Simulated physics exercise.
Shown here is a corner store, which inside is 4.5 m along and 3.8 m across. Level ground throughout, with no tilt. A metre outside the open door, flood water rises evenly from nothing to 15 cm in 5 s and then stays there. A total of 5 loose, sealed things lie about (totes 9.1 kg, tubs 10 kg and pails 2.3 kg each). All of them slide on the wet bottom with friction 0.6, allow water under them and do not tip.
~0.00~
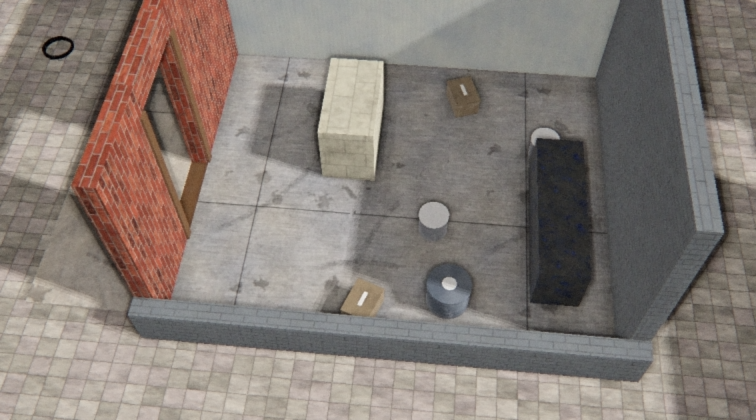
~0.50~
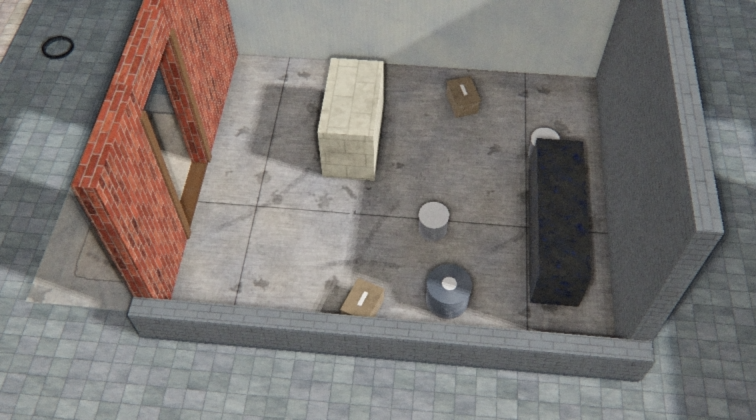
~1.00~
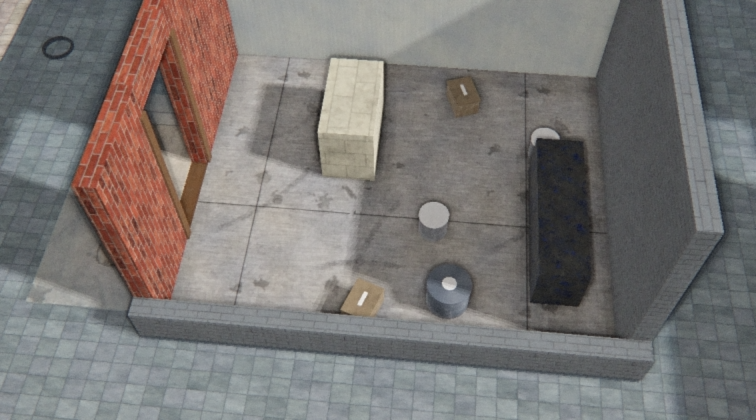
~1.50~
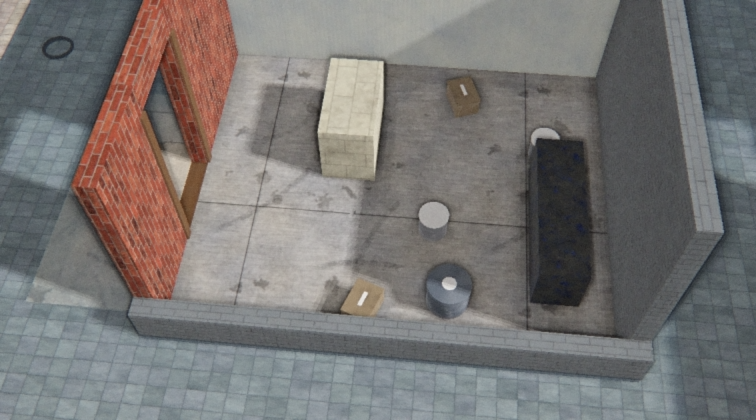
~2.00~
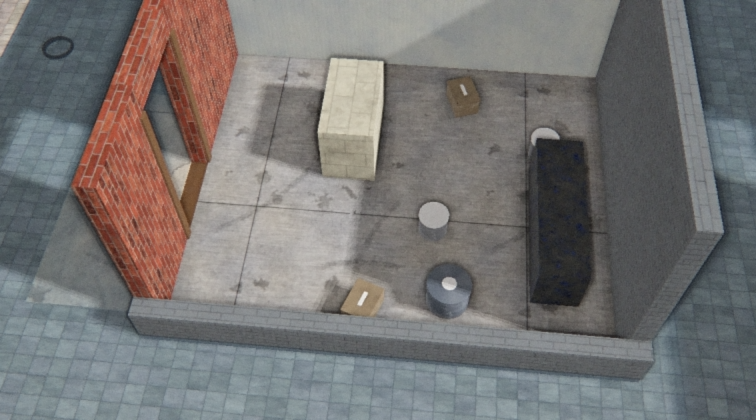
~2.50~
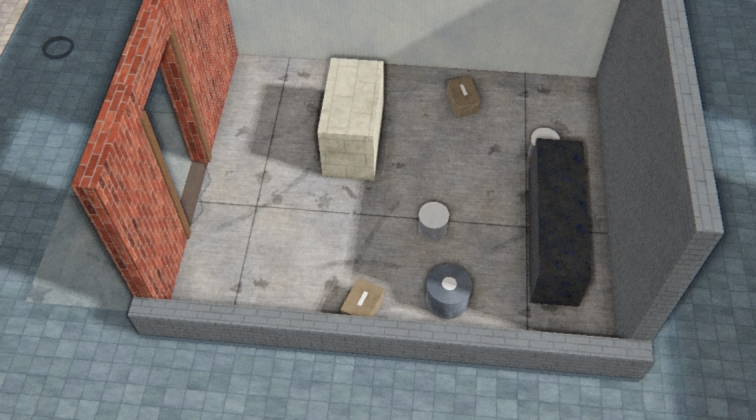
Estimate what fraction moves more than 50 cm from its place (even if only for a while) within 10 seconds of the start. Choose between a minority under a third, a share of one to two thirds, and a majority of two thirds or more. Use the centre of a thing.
A minority under a third.
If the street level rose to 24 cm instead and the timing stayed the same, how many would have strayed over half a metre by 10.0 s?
The count would be 2.
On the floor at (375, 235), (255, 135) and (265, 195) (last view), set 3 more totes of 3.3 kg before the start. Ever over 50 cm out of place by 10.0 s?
The three, in order: Larger, smaller shift, larger.
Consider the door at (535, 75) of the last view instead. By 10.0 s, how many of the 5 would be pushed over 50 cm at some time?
The count would be 2.
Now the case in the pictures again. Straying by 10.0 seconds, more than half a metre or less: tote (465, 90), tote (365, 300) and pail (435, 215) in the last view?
Taking them in that order, the first is within the limit, the second within the limit and the third beyond the limit.
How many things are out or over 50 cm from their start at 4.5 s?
0.
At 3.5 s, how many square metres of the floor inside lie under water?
Somewhere about 1.0 m2, give or take.
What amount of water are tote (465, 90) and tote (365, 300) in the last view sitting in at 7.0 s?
0 and 4 cm.
After 3.5 s 0 of 5 are over 50 cm from their spots; 0 afloat.
After 4.5 s 0 of 5 are over 50 cm from their spots; 0 afloat.
After 7.0 s 0 of 5 are over 50 cm from their spots; 0 afloat.
After 10.0 s 1 of 5 are over 50 cm from their spots, and 1 have been at some point; 1 afloat.
